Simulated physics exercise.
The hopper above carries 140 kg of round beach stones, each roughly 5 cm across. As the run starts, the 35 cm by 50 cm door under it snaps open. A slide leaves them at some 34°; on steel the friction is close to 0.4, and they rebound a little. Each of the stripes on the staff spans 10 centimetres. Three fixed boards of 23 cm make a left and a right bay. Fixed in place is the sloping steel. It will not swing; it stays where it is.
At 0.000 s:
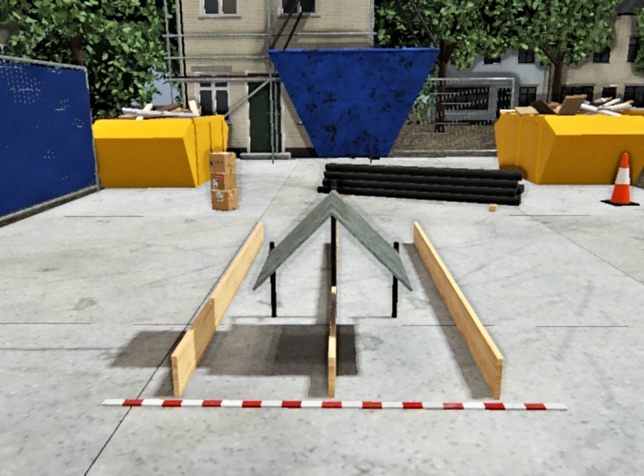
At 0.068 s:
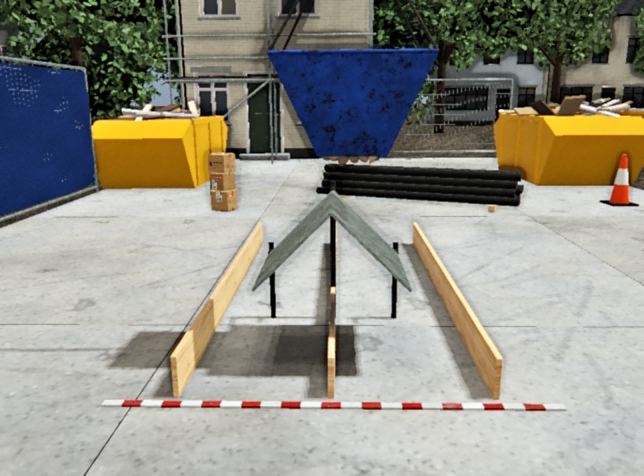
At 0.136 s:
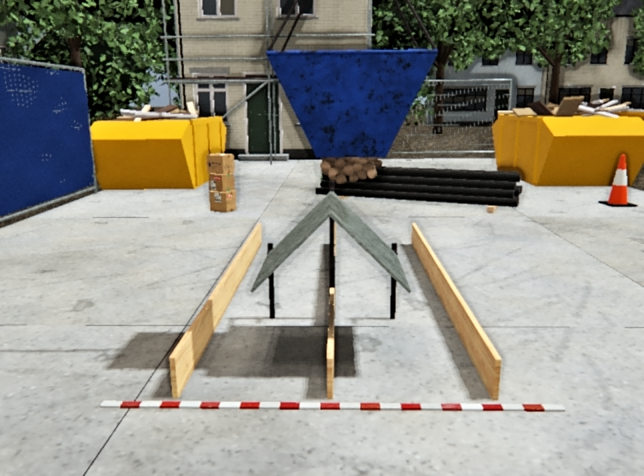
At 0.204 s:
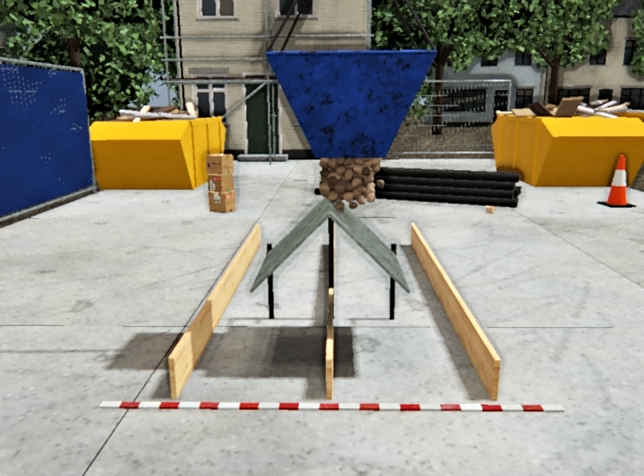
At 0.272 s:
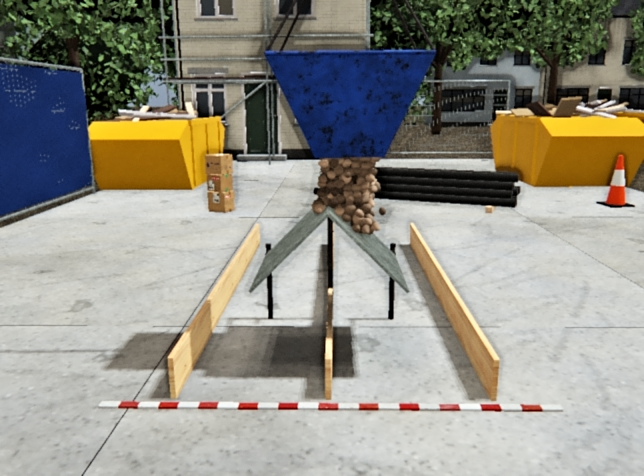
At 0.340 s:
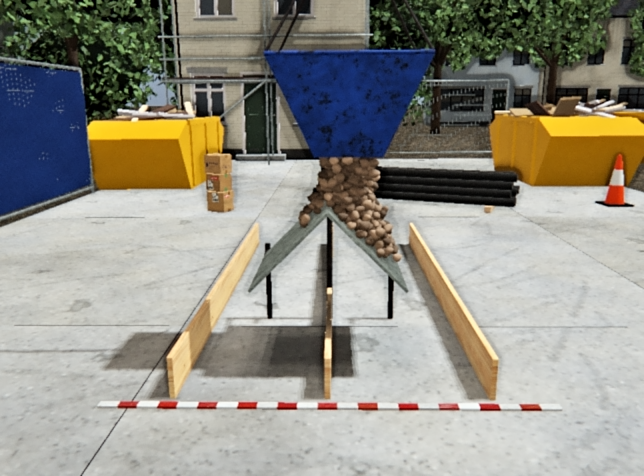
A large blue hopper stands over a pale concrete yard, seen from the front and slightly above, with a house and trees behind. Below it are a grey-green peaked slide on dark posts, three wooden boards and a red-and-white staff, with yellow skips on both sides. Brown round stones pour from the hopper onto the peak, then spread down both slopes, farther along the right, while the view barely shifts.
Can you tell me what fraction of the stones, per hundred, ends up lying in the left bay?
I'd say around 10 in every hundred.
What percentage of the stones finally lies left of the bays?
I'd say close to 0 per cent.
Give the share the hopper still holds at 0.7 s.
About 0 %.
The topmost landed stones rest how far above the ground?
Roughly 24 centimetres.
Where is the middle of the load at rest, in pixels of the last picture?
Centre at rest: Roughly (432, 343).
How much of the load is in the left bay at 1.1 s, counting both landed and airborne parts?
Something like 10 percent.
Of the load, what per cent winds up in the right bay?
About 85 per cent.
After 0.7 s, 0 % in the hopper, 38 % on the steel, 5 % falling or lying in the left bay, 57 % falling or lying in the right bay, 0 % falling or lying right of the bays; the stones farthest right are at (479, 329).
After 1.1 s, 0 % in the hopper, 1 % on the steel, 10 % falling or lying in the left bay, 85 % falling or lying in the right bay, 4 % falling or lying right of the bays; the stones farthest right are at (565, 355).
After 1.7 s, 0 % in the hopper, 10 % falling or lying in the left bay, 85 % falling or lying in the right bay, 4 % falling or lying right of the bays; the stones farthest right are at (603, 344).
After 2.6 s, 0 % in the hopper, 10 % falling or lying in the left bay, 85 % falling or lying in the right bay, 4 % falling or lying right of the bays; the stones farthest right are at (605, 344).
After 4.5 s, 0 % in the hopper, 10 % in the left bay, 85 % in the right bay, 4 % right of the bays; the stones farthest right are at (605, 344).
